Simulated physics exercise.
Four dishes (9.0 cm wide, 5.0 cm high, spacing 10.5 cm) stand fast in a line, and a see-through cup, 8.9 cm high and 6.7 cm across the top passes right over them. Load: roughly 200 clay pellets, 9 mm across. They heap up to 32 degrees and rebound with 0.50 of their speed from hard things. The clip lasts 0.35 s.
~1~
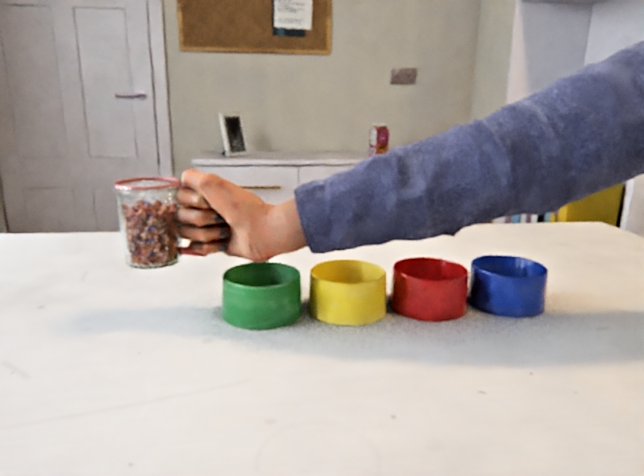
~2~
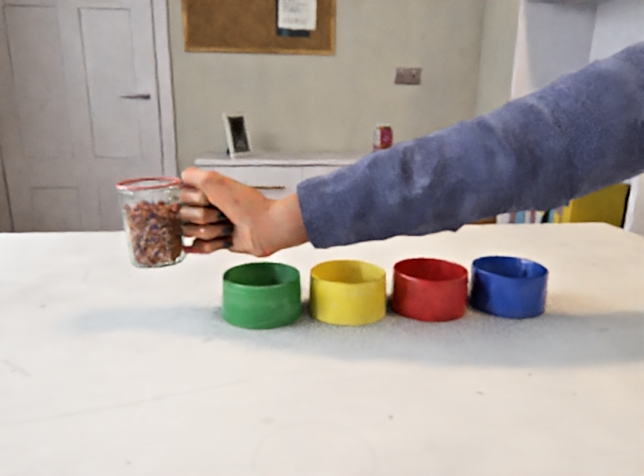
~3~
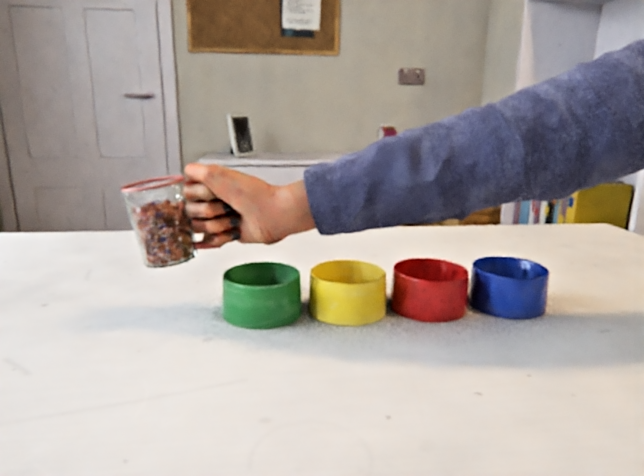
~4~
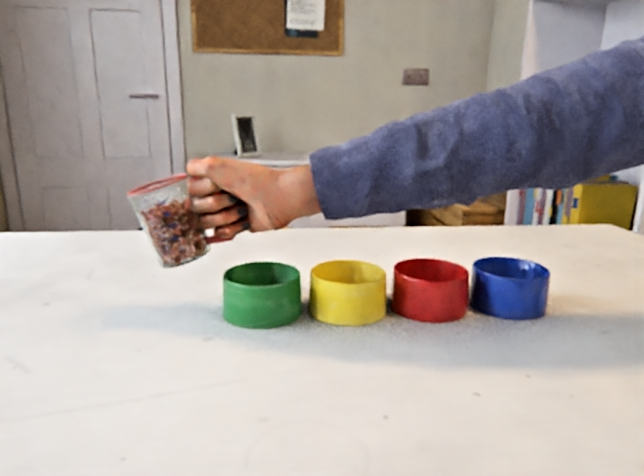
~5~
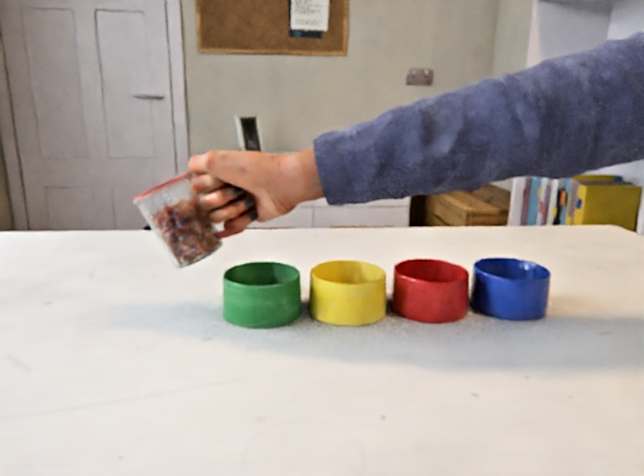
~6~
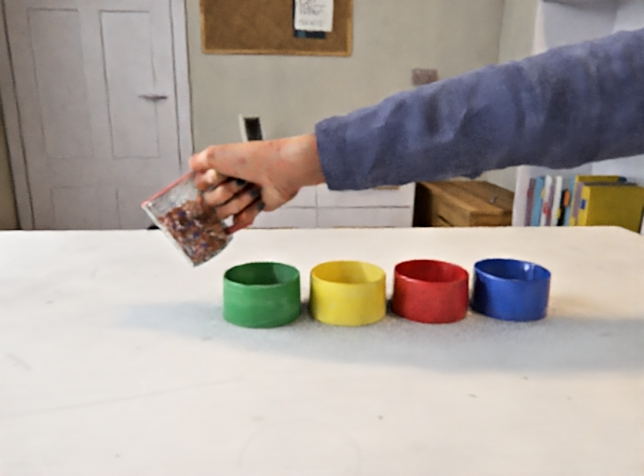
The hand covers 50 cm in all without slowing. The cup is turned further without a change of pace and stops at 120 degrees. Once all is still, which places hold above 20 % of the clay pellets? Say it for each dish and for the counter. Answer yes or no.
Red no, blue no, green yes, yellow no, counter no.
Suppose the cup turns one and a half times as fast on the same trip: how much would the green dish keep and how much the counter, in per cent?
Then: Green 50; counter 50.
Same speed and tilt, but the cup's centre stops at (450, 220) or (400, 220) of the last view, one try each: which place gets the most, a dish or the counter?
Most goes to: Green, then green.
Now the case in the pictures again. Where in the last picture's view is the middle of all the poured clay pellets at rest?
At about (263, 297).
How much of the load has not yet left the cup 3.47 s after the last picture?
About 0 per cent.
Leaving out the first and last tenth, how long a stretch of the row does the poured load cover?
About 6 cm.
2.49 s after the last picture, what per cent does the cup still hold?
About 0 per cent.
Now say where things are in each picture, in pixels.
The first picture shows cup at (151, 222), tilt 0 degrees, lip at (117, 184), moved 0.0 cm; middle of the pieces at (148, 234); green dish at (262, 274); yellow dish at (348, 271); red dish at (430, 269); blue dish at (509, 266).
The second picture shows cup at (155, 222), tilt 2 degrees, lip at (119, 185), moved 0.3 cm; middle of the pieces at (152, 234).
The third picture shows cup at (163, 222), tilt 9 degrees, lip at (123, 188), moved 1.1 cm; middle of the pieces at (161, 234).
The fourth picture shows cup at (172, 221), tilt 17 degrees, lip at (129, 193), moved 2.2 cm; middle of the pieces at (173, 234).
The fifth picture shows cup at (182, 221), tilt 25 degrees, lip at (136, 199), moved 3.1 cm; middle of the pieces at (183, 233).
The sixth picture shows cup at (191, 221), tilt 33 degrees, lip at (143, 205), moved 4.1 cm; middle of the pieces at (194, 233); green dish at (262, 274); yellow dish at (348, 272); red dish at (431, 271); blue dish at (512, 269).
Then, 1.50 s after the last picture, tilt 120 degrees; cup holds 0 %, green 90 %.
Then, 2.49 s after the last picture, tilt 120 degrees; cup holds 0 %, green 90 %.
Then, 3.47 s after the last picture, tilt 120 degrees; cup holds 0 %, green 90 %.
In the end, red 0 %, blue 0 %, green 90 %, yellow 0 %, counter 10 %.
